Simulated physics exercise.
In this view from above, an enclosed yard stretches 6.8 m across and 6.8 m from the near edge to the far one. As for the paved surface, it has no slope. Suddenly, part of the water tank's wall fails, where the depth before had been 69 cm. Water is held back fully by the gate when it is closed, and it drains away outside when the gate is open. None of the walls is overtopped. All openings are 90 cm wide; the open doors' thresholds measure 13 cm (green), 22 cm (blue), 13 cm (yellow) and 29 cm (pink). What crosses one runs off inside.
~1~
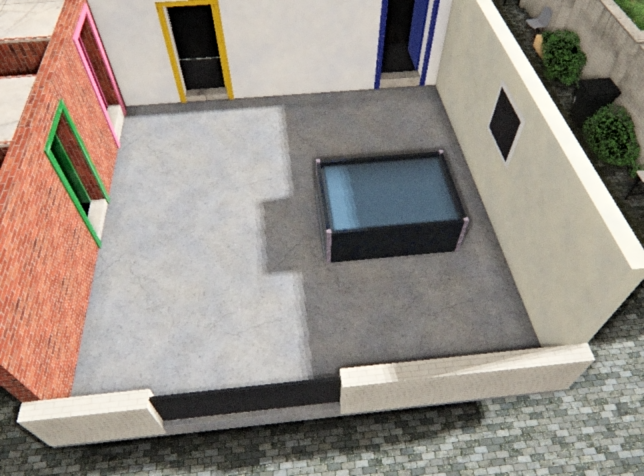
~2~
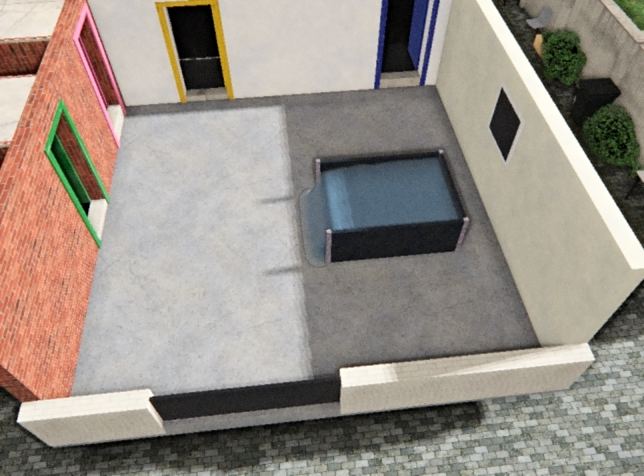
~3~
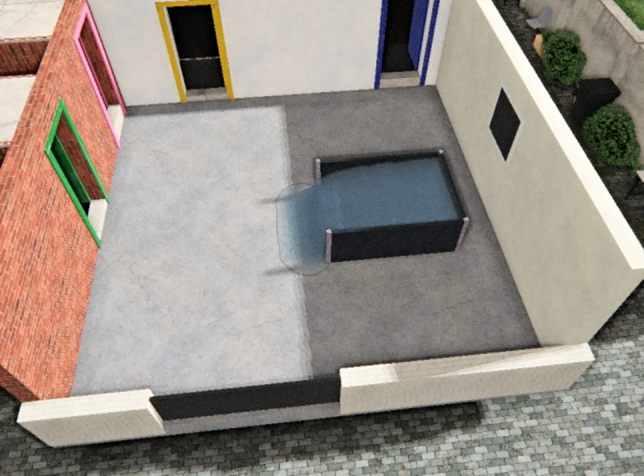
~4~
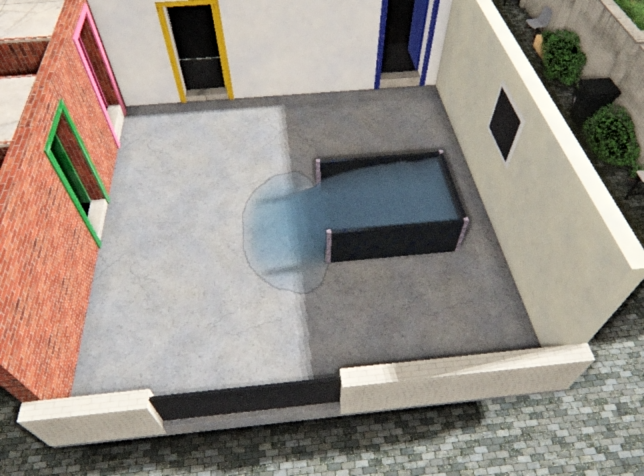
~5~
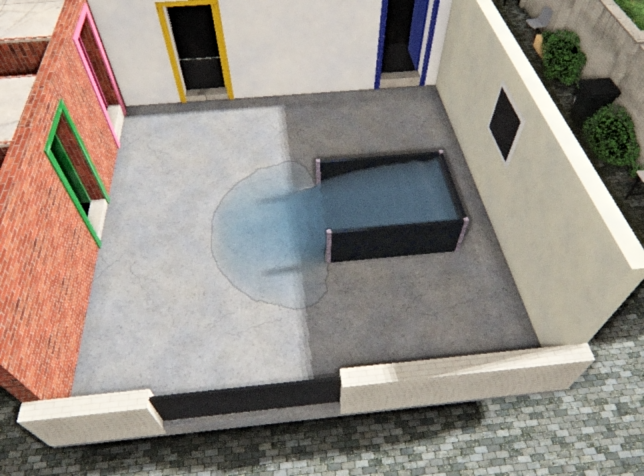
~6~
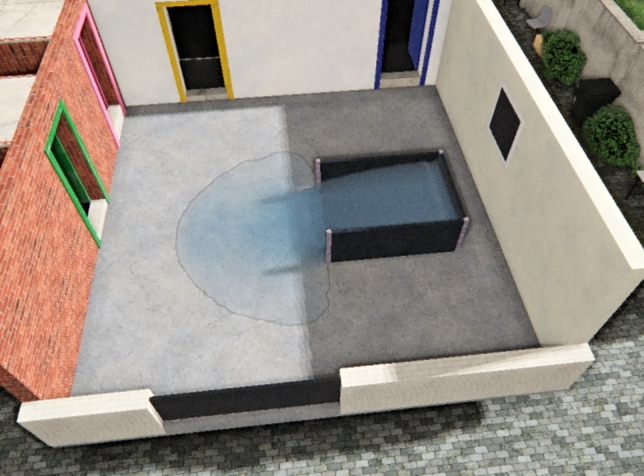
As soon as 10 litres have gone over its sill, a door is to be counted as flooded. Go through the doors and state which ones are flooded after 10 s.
In order: The green door overruns the limit; the blue door stops short of the limit; the yellow door stops short of the limit; the pink door stops short of the limit.
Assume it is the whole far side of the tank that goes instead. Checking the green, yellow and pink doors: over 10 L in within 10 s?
Green short, yellow short, pink short.
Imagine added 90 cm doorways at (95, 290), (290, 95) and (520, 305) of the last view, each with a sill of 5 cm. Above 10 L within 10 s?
In turn: Beyond it, short of it, short of it.
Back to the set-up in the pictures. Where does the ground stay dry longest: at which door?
The blue door.
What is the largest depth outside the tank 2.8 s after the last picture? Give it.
About 26 cm at most.
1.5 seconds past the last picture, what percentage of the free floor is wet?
Close to 45 in a hundred parts are wet.
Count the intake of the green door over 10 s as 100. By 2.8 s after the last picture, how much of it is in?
Share by then: ~ 95 %.
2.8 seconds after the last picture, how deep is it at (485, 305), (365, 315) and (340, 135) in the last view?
Roughly 0, 0 and 0 cm, in turn.
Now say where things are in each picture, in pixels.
In the first picture, still water, 69 cm deep, in the water tank at (388, 193).
In the second picture, the front is at (314, 190), 0.9 m from the gap at (325, 215); 0.4 m2 of floor is under water; 69 cm left at the back of the water tank.
In the third picture, the front is at (291, 189), 1.1 m from the gap at (325, 217); 1.2 m2 of floor is under water; 69 cm left at the back of the water tank.
In the fourth picture, water pours out at (325, 218) and has run 1.5 m, to (258, 192); typically 9 cm deep outside, 68 cm at the water tank's back.
In the fifth picture, water pours out at (325, 219) and has run 1.9 m, to (218, 215); typically 7 cm deep outside, 63 cm at the water tank's back.
In the sixth picture, water pours out at (325, 219) and has run 2.5 m, to (184, 223); typically 6 cm deep outside, 58 cm at the water tank's back.
Then, 0.7 s after the last picture water covers 35 % of the floor and is deepest (28 cm) near (312, 231); green door 21 cm at the sill, 6 L in, blue door not reached, yellow door not reached, pink door not reached.
Then, 1.5 s after the last picture water covers 45 % of the floor and is deepest (28 cm) near (98, 258); green door 27 cm at the sill, 56 L in, blue door not reached, yellow door not reached, pink door 9 cm at the sill, 0 L in.
Then, 2.8 s after the last picture water covers 50 % of the floor and is deepest (26 cm) near (127, 108); green door 18 cm at the sill, 115 L in, blue door not reached, yellow door 7 cm at the sill, 0 L in, pink door 16 cm at the sill, 0 L in.
Then, 5.3 s after the last picture water covers 80 % of the floor and is deepest (12 cm) near (125, 113); green door 9 cm at the sill, 124 L in, blue door 1 cm at the sill, 0 L in, yellow door 9 cm at the sill, 0 L in, pink door 11 cm at the sill, 0 L in.
Then, 9.3 s after the last picture water covers 100 % of the floor and is deepest (12 cm) near (469, 202); green door 5 cm at the sill, 124 L in, blue door 6 cm at the sill, 0 L in, yellow door 6 cm at the sill, 0 L in, pink door 6 cm at the sill, 0 L in.
